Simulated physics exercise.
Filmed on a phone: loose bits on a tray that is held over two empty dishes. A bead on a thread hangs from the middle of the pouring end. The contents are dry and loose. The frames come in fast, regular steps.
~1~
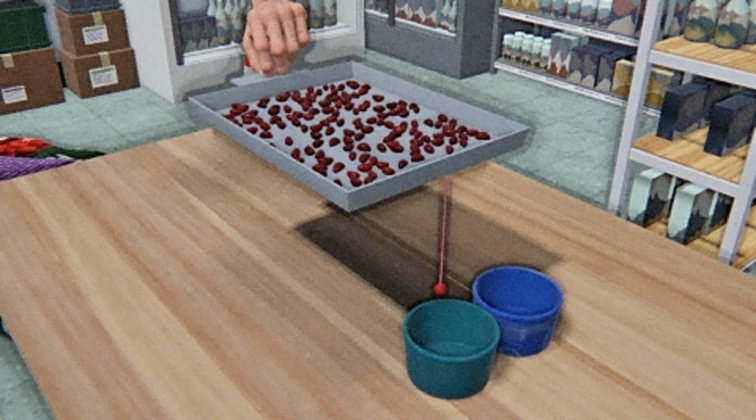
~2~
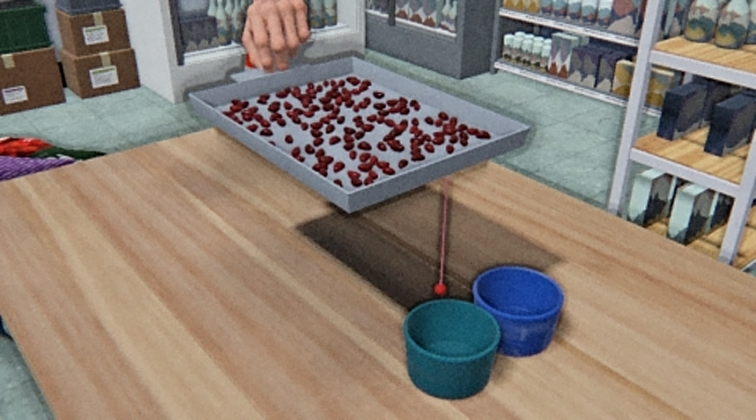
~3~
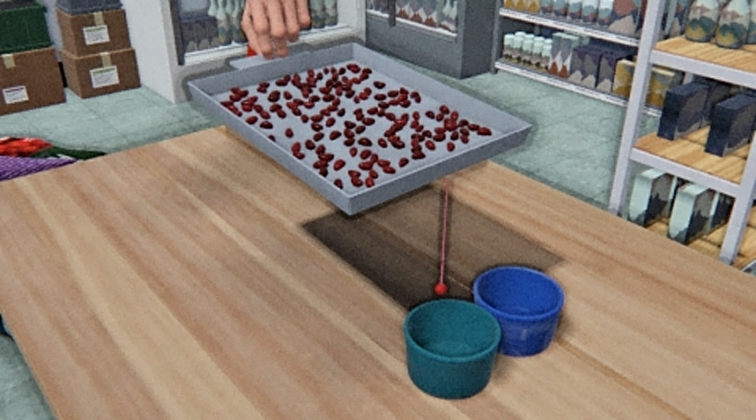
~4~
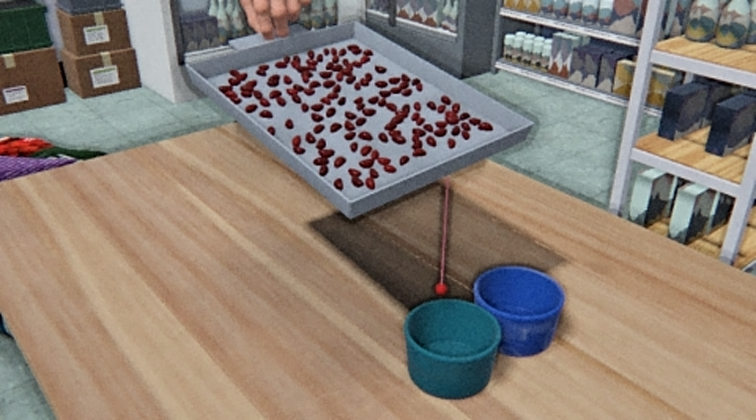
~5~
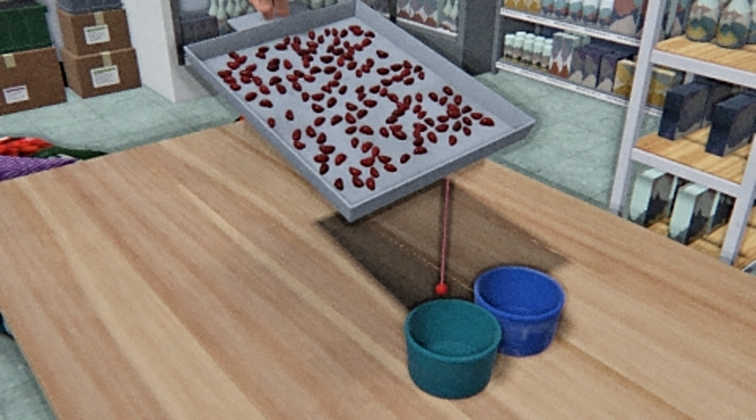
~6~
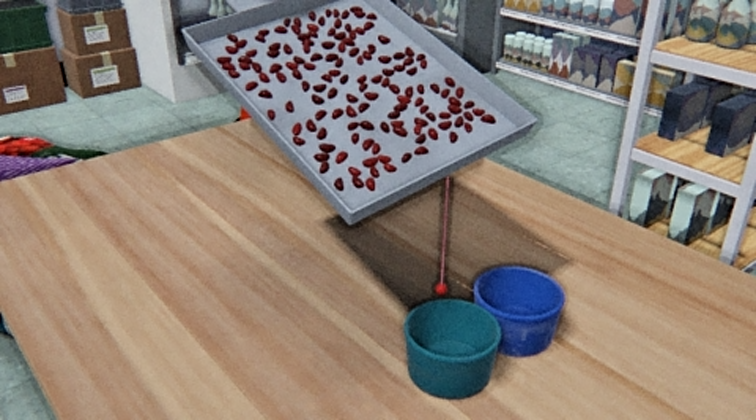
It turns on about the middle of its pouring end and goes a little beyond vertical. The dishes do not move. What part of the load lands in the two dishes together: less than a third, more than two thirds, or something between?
The two hold less than a third of the load.
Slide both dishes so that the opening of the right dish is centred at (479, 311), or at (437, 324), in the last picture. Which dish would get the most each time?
In turn: Left; the dish on the left.
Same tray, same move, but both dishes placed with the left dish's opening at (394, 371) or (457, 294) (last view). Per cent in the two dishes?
About 60 and 0 per cent.
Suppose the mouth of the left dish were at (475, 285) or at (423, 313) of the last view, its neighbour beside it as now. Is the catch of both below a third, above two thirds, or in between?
At the first place under a third, at the second under a third.
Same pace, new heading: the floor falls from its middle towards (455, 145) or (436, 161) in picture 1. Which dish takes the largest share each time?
The first try: Right. The second: The right dish.
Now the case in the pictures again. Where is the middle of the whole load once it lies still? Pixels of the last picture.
At about (396, 402).
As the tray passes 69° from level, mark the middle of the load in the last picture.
Around (390, 188).
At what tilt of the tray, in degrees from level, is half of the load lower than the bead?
At about 105°.
Just after the last frame, tray tipped steeply; the larger part on the tray; about a tenth in the air.
A moment on, tray tipped past a quarter turn; roughly a quarter on the tray; about a tenth in the left dish; roughly half outside both; roughly a quarter in the air.
Further on, tray tipped past a quarter turn; roughly a quarter in the left dish; the larger part outside both.
When it is over, tray tipped past a quarter turn; roughly a quarter in the left dish; not one in the right dish; the larger part outside both.
